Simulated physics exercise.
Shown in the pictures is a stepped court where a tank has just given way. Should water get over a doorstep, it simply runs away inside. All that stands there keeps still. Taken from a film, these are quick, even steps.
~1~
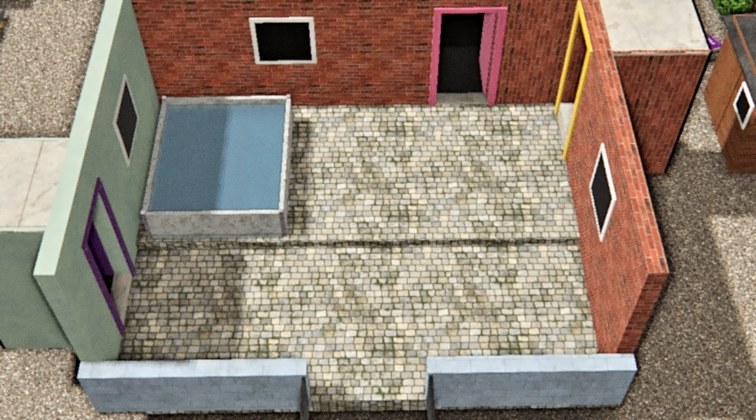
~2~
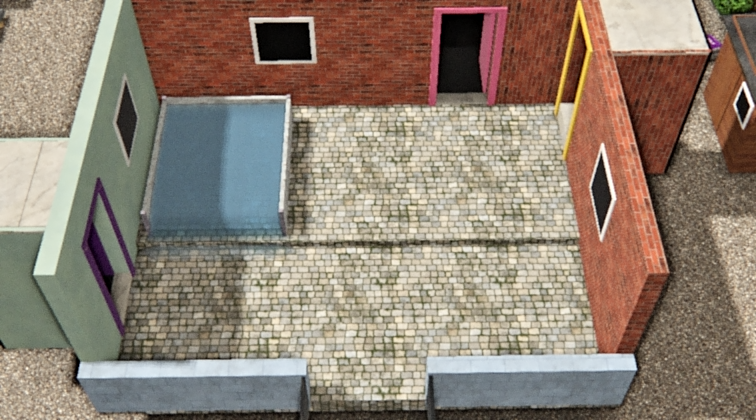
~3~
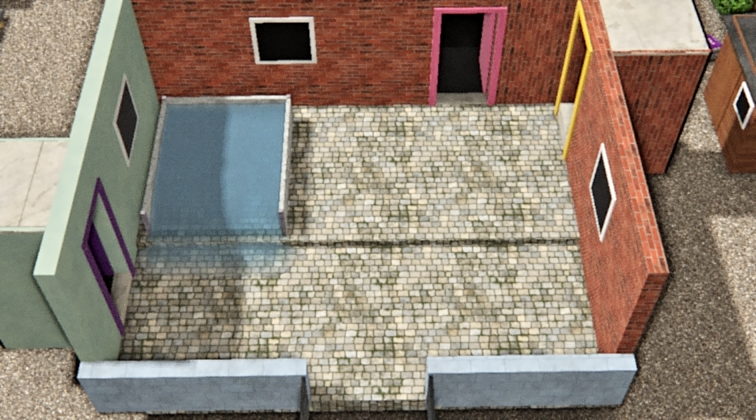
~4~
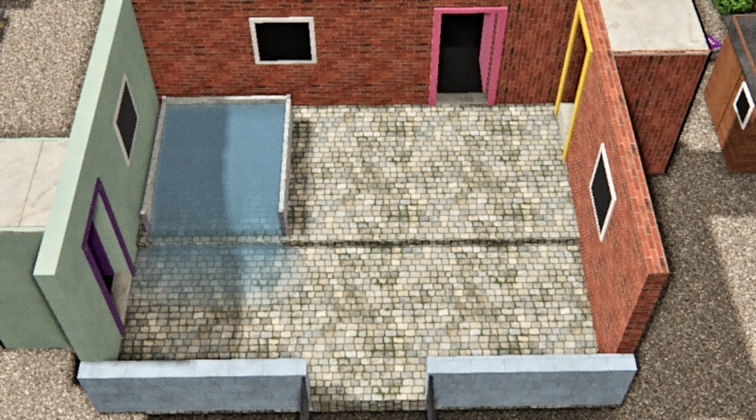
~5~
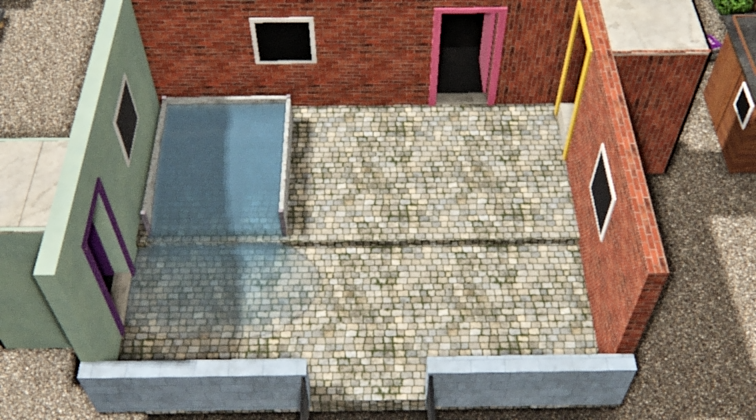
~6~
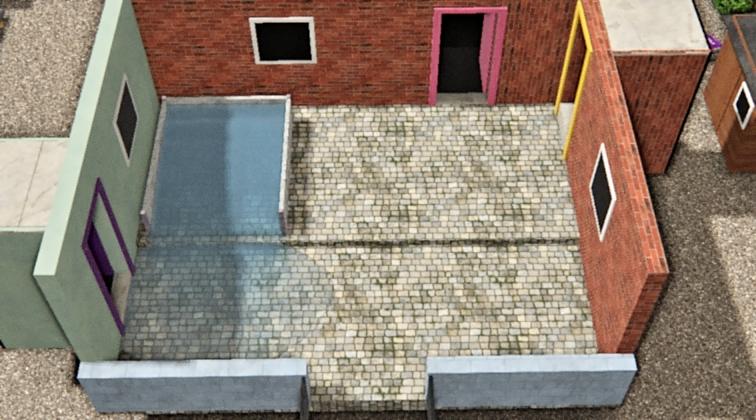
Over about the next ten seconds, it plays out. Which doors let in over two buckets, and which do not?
Here is how it goes: The purple door does, the pink door does not, the yellow door does not.
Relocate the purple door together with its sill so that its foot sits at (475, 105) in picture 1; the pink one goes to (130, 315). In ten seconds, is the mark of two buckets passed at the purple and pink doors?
In short: Purple lets less in; pink goes over.
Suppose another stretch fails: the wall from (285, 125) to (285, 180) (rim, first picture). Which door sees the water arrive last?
I'd go with the purple one.
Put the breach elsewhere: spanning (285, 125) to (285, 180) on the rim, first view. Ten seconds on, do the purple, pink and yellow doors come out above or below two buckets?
One by one: Purple door ends up below; pink door ends up above; yellow door ends up below.
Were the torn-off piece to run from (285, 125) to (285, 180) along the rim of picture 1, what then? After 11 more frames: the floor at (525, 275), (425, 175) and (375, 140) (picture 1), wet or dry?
Point by point: Soaked; soaked; soaked.
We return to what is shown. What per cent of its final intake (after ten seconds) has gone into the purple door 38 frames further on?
Some 100 per cent.
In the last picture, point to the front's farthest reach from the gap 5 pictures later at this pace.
Somewhere around (347, 384).
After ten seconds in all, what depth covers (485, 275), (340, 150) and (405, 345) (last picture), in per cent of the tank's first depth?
Some 30, 0 and 25 in a hundred.
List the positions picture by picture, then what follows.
The water tank at (220, 155) is whole and still, in the first picture.
The front is at (150, 252), out from the gap at (216, 226), in the second picture.
Water pours out at (217, 228) and has run to (144, 262), in the third picture.
The front is at (132, 285), out from the gap at (217, 229), in the fourth picture.
Water pours out at (217, 229) and has run to (127, 316), in the fifth picture.
The front is at (267, 354), out from the gap at (217, 229), in the sixth picture.
A moment on, water covers 25 % of the floor; the purple door wet at the sill, nothing in, the pink door not reached, the yellow door not reached.
Next, water covers 30 % of the floor; the purple door wet at the sill, nothing in, the pink door not reached, the yellow door not reached.
Then, water covers 40 % of the floor; the purple door over two buckets in, the pink door not reached, the yellow door not reached.
Later, water covers 60 % of the floor; the purple door over two buckets in, the pink door not reached, the yellow door not reached.
In the end, water covers 55 % of the floor; the purple door over two buckets in, the pink door not reached, the yellow door wet at the sill, nothing in.
